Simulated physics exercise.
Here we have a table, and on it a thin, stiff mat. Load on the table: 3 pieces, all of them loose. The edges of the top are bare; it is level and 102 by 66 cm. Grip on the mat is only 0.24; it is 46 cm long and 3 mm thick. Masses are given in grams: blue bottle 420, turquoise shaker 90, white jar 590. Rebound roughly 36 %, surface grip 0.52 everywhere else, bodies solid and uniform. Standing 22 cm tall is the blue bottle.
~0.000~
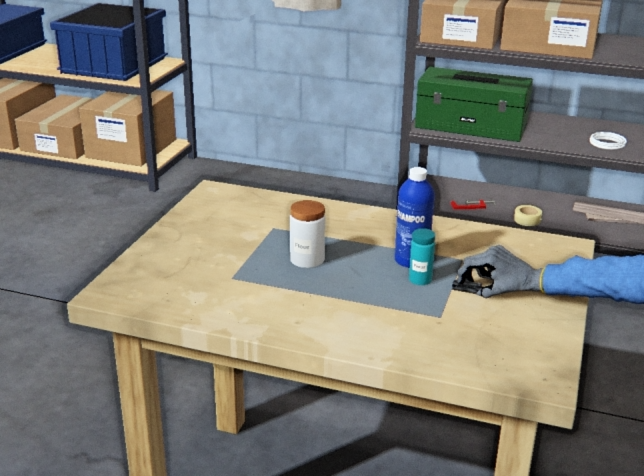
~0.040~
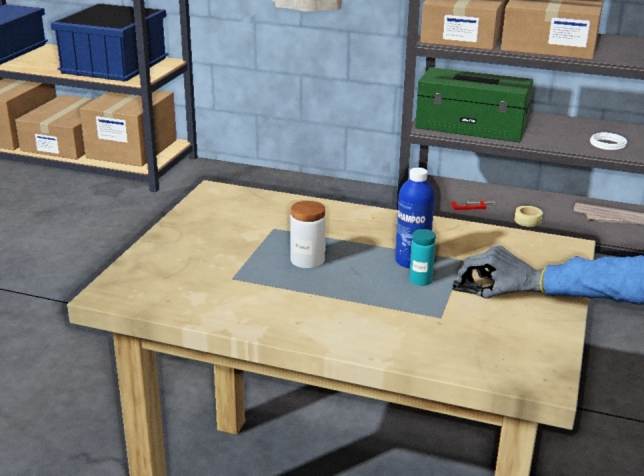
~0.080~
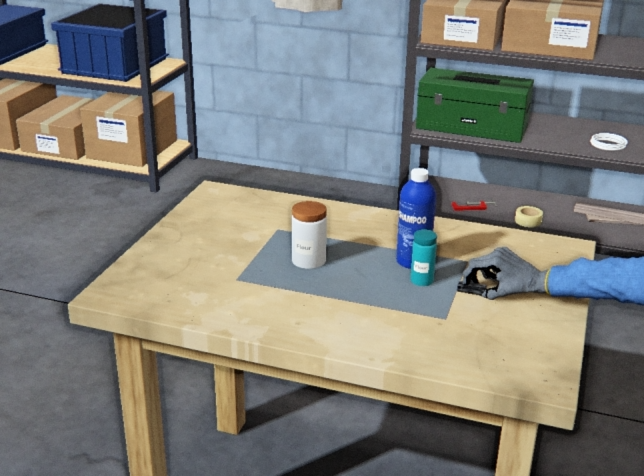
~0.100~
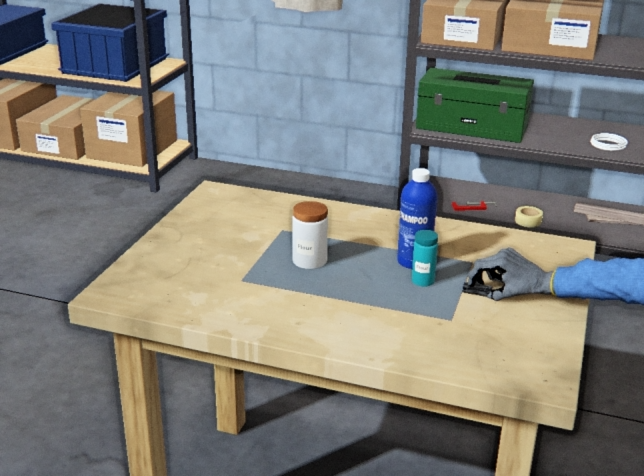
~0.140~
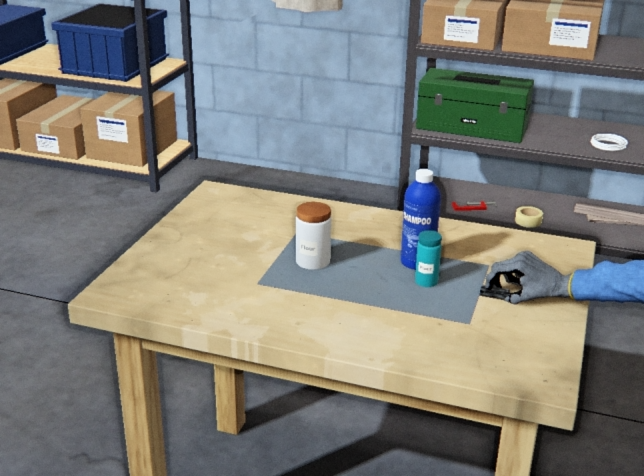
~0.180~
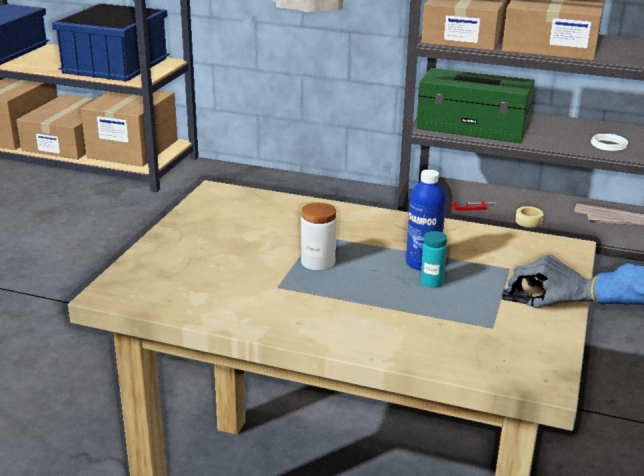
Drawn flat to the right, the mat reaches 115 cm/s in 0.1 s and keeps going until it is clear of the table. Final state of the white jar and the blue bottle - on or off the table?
At the end, most likely the white jar never departs the table; most likely the blue bottle departs the table.
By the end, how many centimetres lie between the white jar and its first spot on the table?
I'd put it at about 9 centimetres.
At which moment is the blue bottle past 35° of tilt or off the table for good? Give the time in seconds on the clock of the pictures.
Somewhere about 0.6 s.
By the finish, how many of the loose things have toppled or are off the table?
Total: 2.
Around 0.38 s, mat out by 33 cm; white jar at 8° to upright near (349, 241); blue bottle shifted 14 cm near (478, 227); turquoise shaker shifted 14 cm.
Around 0.58 s, mat out by 56 cm; blue bottle shifted 34 cm near (576, 243); white jar shifted 8 cm near (345, 242); turquoise shaker shifted 34 cm.
Around 0.78 s, mat out by 79 cm; blue bottle and turquoise shaker now off the table; white jar shifted 9 cm near (345, 242).
Around 1.08 s, mat out by 94 cm; white jar shifted 9 cm near (345, 242).
Finally (1.7 s), off the table, blue bottle and turquoise shaker; not toppled but over 6 cm from the start, white jar. Final places as that camera would see them, white jar near (345, 242).
